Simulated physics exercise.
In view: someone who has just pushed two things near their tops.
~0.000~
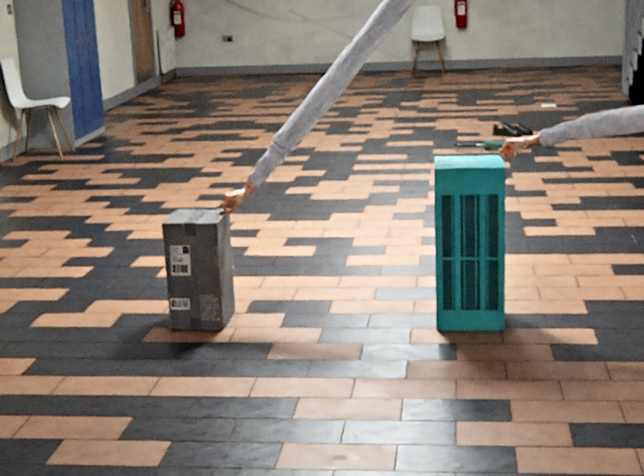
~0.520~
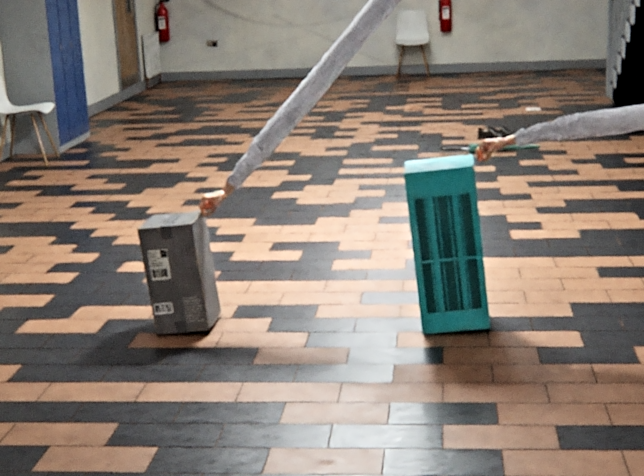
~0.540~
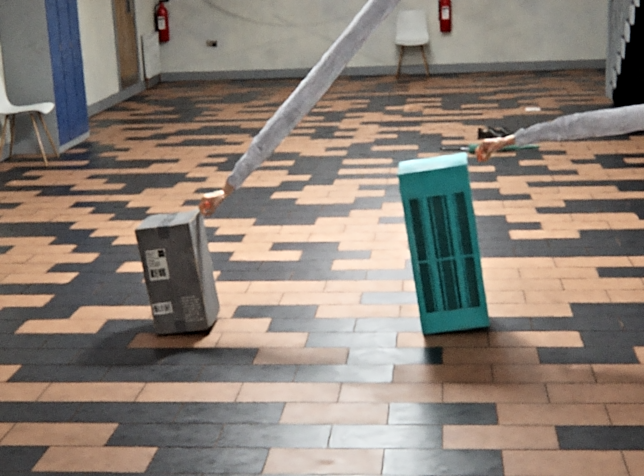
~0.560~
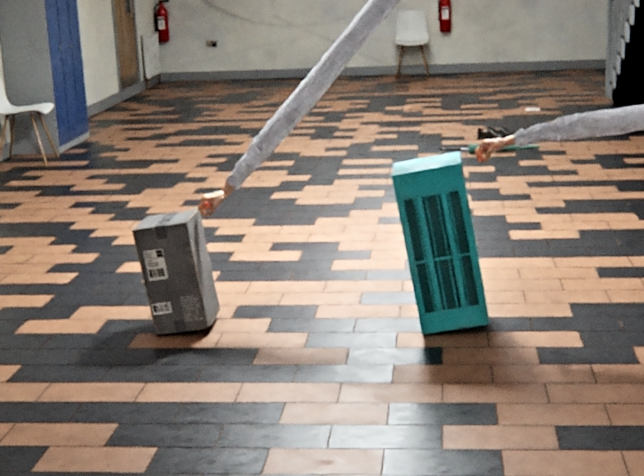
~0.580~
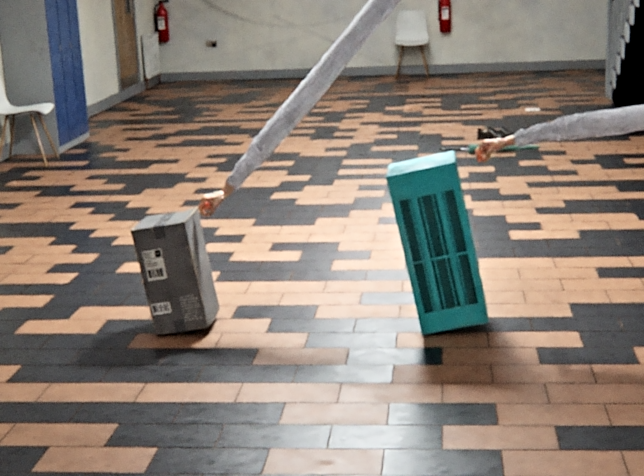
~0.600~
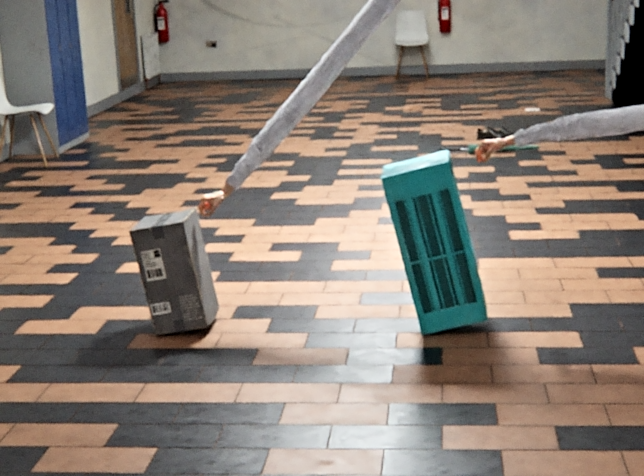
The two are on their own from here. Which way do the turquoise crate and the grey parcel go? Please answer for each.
In the end the turquoise crate does not recover; the grey parcel, meanwhile, swings back up.
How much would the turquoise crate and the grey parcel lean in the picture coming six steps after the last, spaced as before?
Estimated tilts, in order: About 20° then about 8°.
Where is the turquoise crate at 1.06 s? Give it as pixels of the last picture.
Its centre should be around (373, 256).
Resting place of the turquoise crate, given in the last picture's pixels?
You'll find it close to (340, 294).
Around 0.84 s, turquoise crate 31° off upright near (407, 242); grey parcel upright near (184, 274).
Around 1.06 s, turquoise crate 55° off upright near (373, 256); grey parcel upright near (185, 274).
Finally (1.7 s), the turquoise crate falls over, near (340, 294); the grey parcel rocks back upright, near (185, 274).
